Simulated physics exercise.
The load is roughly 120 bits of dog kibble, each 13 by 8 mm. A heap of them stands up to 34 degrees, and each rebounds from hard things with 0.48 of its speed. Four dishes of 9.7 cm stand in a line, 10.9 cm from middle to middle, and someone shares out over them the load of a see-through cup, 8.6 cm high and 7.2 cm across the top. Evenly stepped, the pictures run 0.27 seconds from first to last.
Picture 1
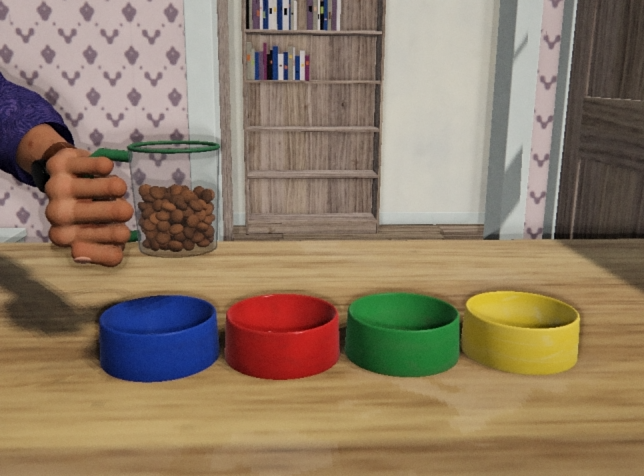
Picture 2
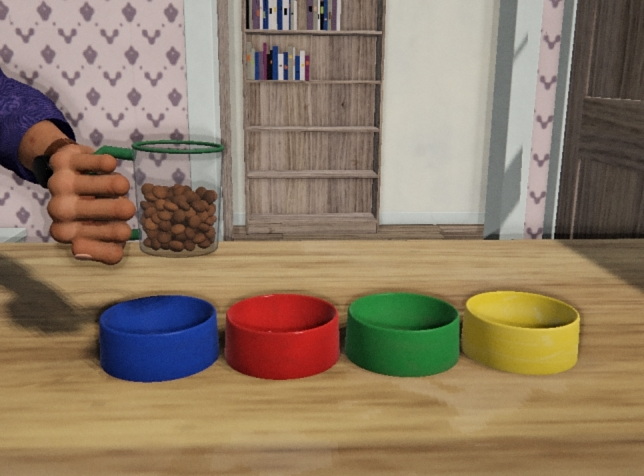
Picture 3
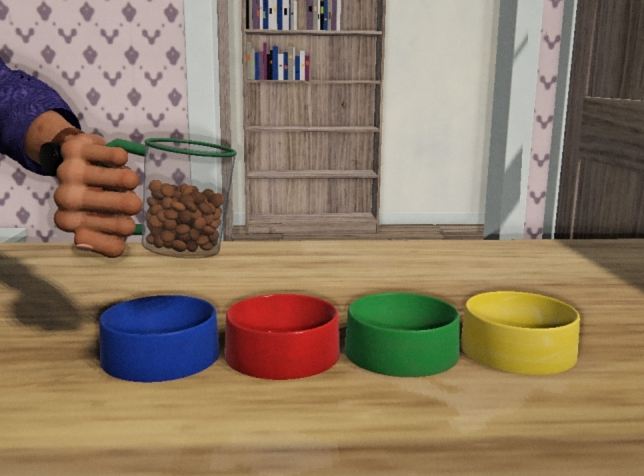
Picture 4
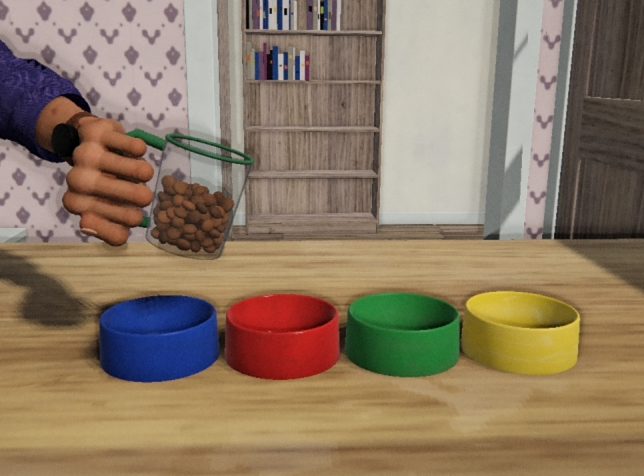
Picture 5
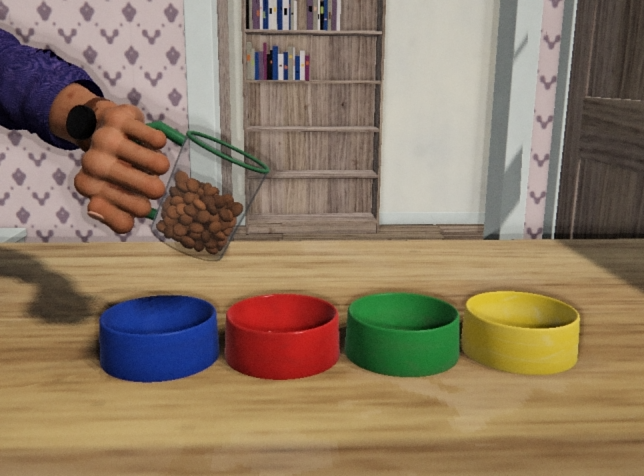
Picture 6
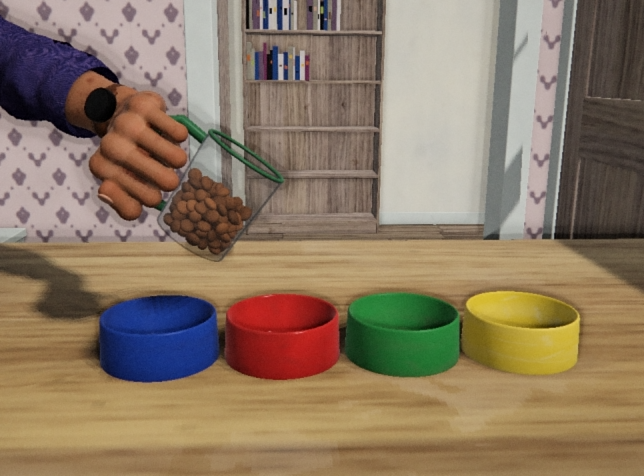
A room with patterned wallpaper, a wooden bookshelf and a dark door is seen from the front across a wooden tabletop by a still camera. Blue, red, green and yellow dishes stand in a row from left to right, while a hand at left holds a see-through, green-rimmed cup of brown kibble. The hand shifts slightly right and steadily tilts the cup rightward, the pieces staying inside.
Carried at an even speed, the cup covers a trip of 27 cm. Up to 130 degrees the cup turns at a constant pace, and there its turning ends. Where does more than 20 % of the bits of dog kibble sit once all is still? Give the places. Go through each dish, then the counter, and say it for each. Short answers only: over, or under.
Red under. Blue under. Green over. Yellow under. Counter under.
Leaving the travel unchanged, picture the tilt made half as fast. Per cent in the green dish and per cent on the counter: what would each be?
Then green would get 0 and the counter 0.
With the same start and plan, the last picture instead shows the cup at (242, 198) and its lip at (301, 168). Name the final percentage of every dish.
You'd end up with red at 0, blue at 0, green at 0 and yellow at 90.
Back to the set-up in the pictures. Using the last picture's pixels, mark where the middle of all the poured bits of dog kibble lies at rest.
Once everything settles, the centre is around (416, 334).
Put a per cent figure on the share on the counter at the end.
Estimate: Around 0 %.
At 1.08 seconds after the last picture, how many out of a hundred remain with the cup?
It comes to about 0 percent.
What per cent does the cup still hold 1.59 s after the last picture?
About 0 per cent.
Then, 0.65 s after the last picture, tilt 130 degrees; cup holds 40 %, green 55 %.
Then, 1.08 s after the last picture, tilt 130 degrees; cup holds 0 %, green 100 %.
Then, 1.59 s after the last picture, tilt 130 degrees; cup holds 0 %, green 100 %.
In the end, red 0 %, blue 0 %, green 100 %, yellow 0 %, counter 0 %.
